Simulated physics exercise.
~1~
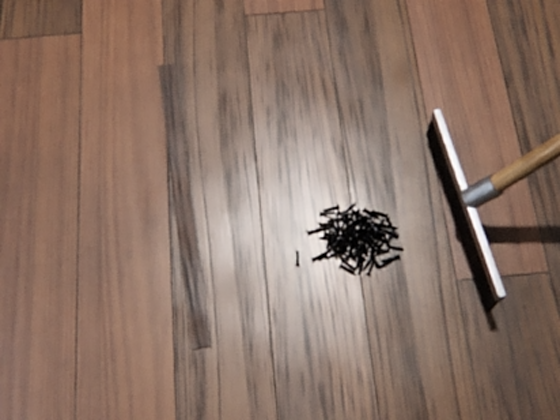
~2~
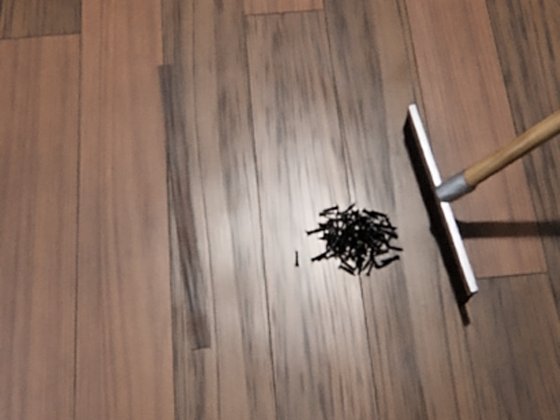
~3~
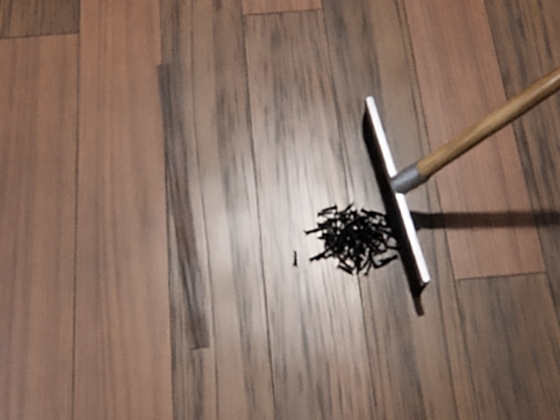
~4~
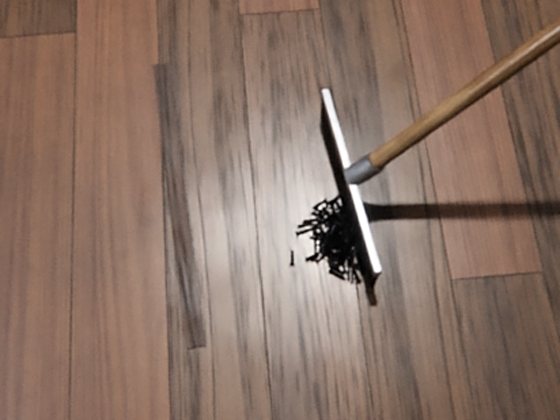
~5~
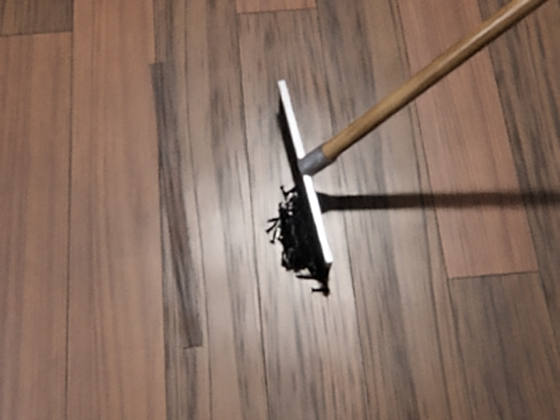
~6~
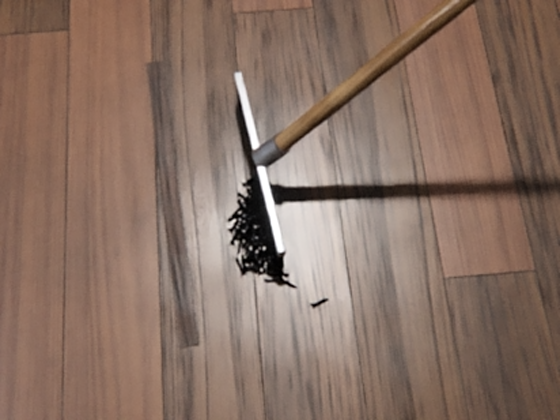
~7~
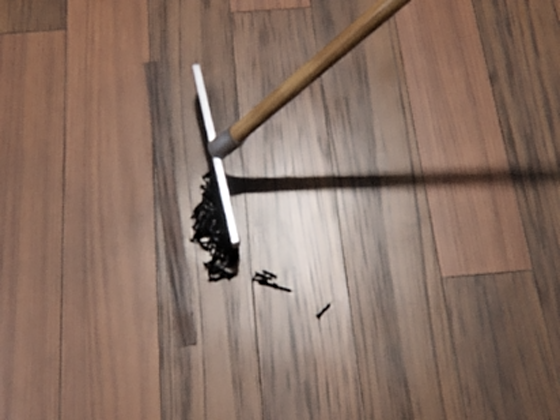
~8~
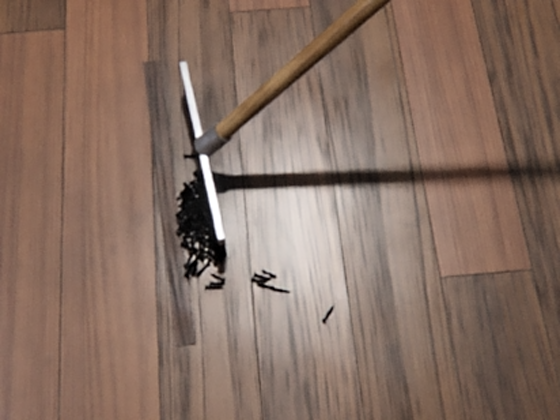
On a wood-plank floor, a squeegee with a wooden handle moves left into a pile of small black screws and pushes it along, a few pieces slipping out past the blade's lower end. It finishes with most of the pile bunched against the blade and several stragglers behind.
